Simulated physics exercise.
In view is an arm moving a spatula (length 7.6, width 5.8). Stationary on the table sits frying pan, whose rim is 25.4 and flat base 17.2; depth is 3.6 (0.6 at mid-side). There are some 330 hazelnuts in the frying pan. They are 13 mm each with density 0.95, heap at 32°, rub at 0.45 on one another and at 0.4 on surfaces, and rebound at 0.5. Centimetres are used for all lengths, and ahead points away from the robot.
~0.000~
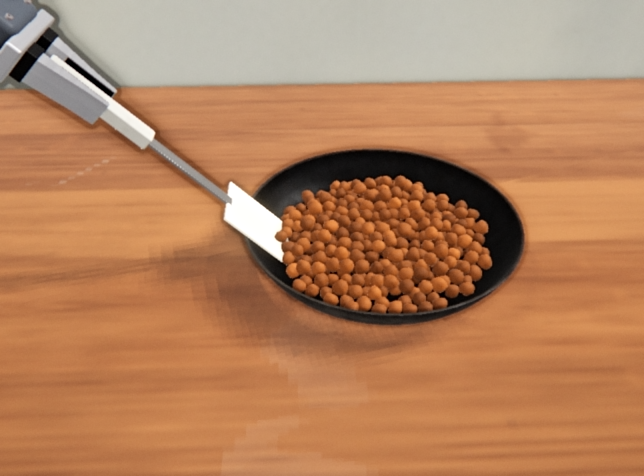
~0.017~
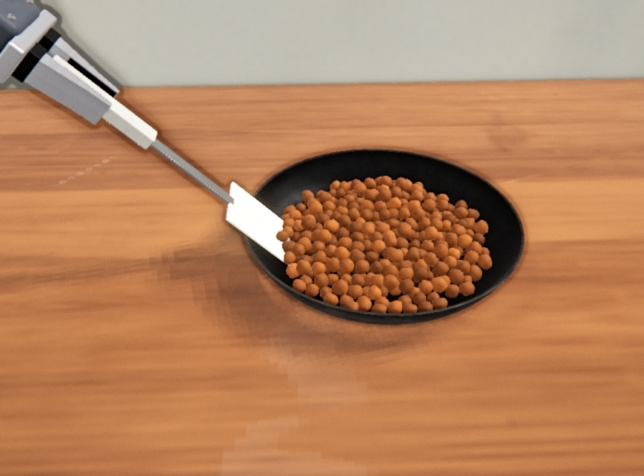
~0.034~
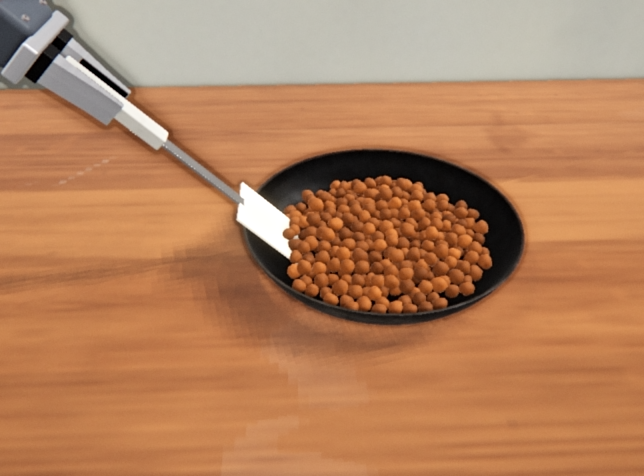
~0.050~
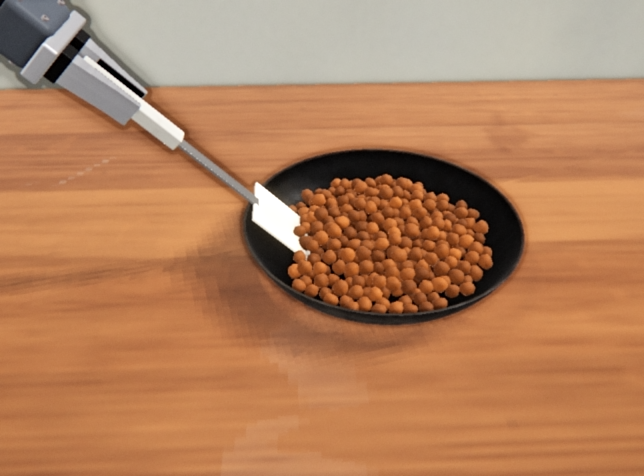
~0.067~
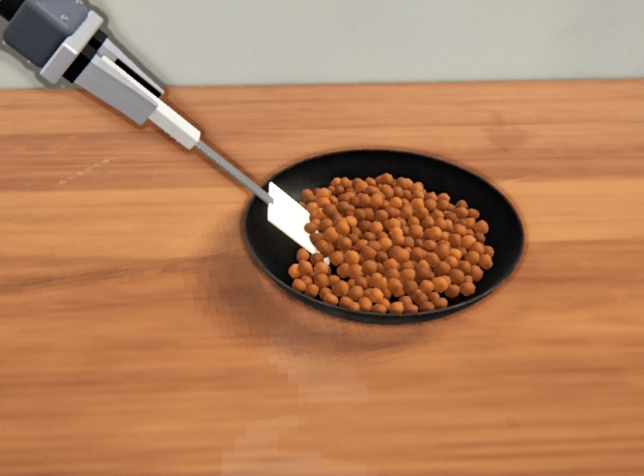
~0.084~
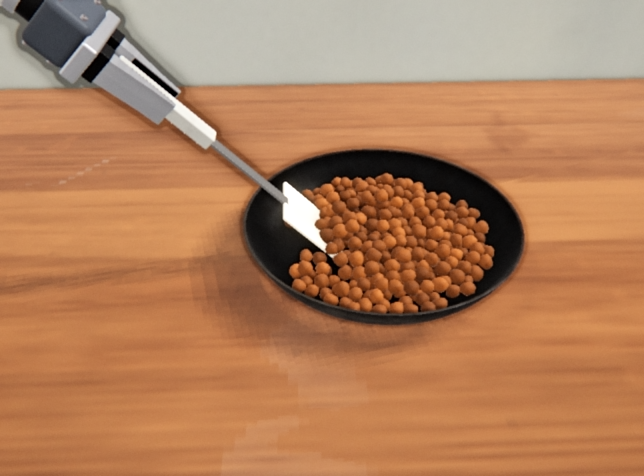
A wooden tabletop with pale, striped grain stands before a plain grey-green wall, seen from slightly above by a camera that stays still. A black frying pan holding a heap of orange-brown hazelnuts sits right of centre, and a grey and white robot arm reaches in from the upper left with a white spatula. The arm slides the spatula a short way rightward into the pan, nudging the nuts at the left edge.
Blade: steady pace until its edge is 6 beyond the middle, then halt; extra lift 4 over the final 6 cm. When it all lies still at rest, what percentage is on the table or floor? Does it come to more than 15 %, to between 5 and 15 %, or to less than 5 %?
It comes to between 5 and 15 %.
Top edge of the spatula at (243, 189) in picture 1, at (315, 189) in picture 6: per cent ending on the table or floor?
Roughly 10 %.
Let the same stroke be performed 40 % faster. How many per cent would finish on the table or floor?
Estimated result: Some 15 %.
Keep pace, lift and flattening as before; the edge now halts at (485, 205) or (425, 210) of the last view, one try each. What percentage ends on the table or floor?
First try about 15 percent, second about 5 percent.
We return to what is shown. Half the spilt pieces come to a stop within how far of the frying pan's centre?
About 34 cm out from the centre.
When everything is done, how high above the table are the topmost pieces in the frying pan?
Height at the end: Around 4.5 cm.
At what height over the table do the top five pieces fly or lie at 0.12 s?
About 5 cm.
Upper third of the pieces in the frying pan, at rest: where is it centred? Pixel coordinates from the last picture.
The centre sits close to (449, 220).
After 0.12 s, sloping 46°, highest piece 6 above the table; 332 in the frying pan.
After 0.17 s, sloping 46°, highest piece 7 above the table; 332 in the frying pan.
After 0.39 s, sloping 46°, highest piece 5 above the table; 303 in the frying pan, 28 on the table or floor, 1 on the blade or in flight.
After 1.44 s, sloping 46°, highest piece 4 above the table; 303 in the frying pan, 29 on the table or floor.
In the end, 303 in the frying pan, 29 on the table or floor. That is 9 % on the table or floor.
